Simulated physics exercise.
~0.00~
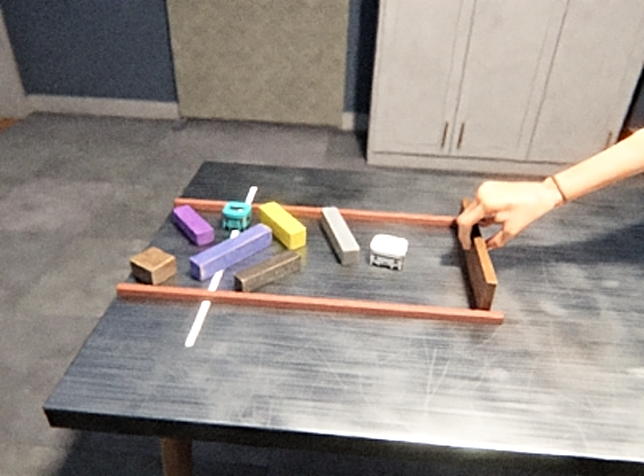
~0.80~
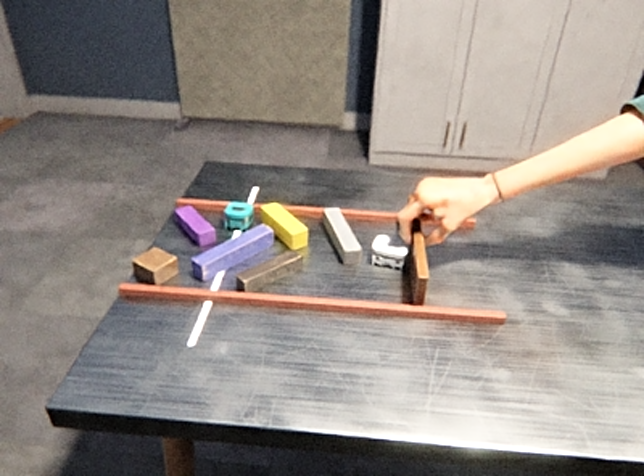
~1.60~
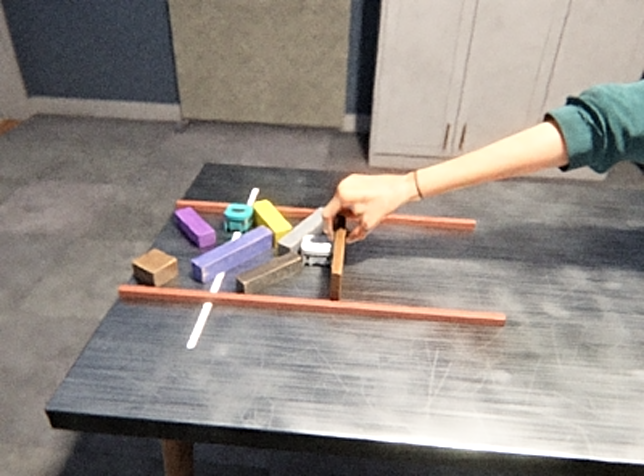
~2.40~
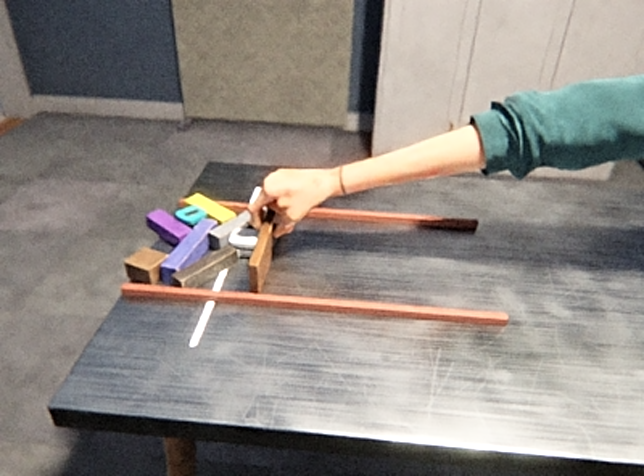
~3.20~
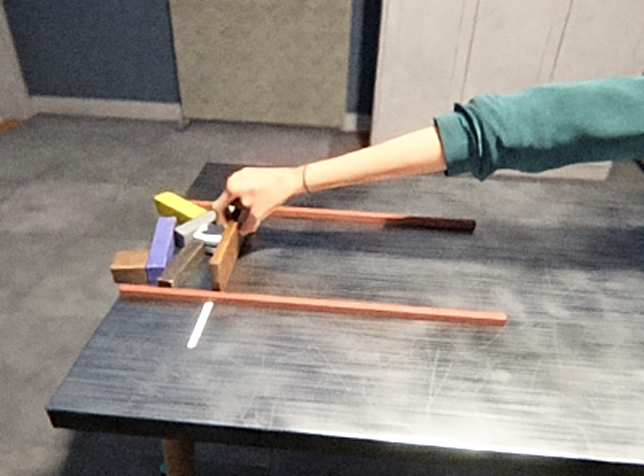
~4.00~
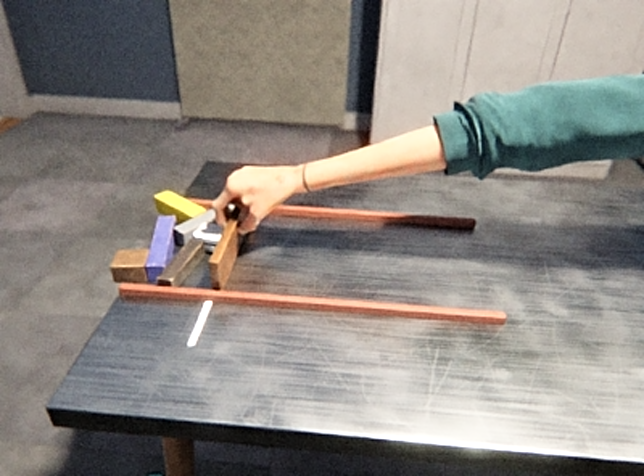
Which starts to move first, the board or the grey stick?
The board starts to move first, and the grey stick moves left only after the board has already slid some way toward it.
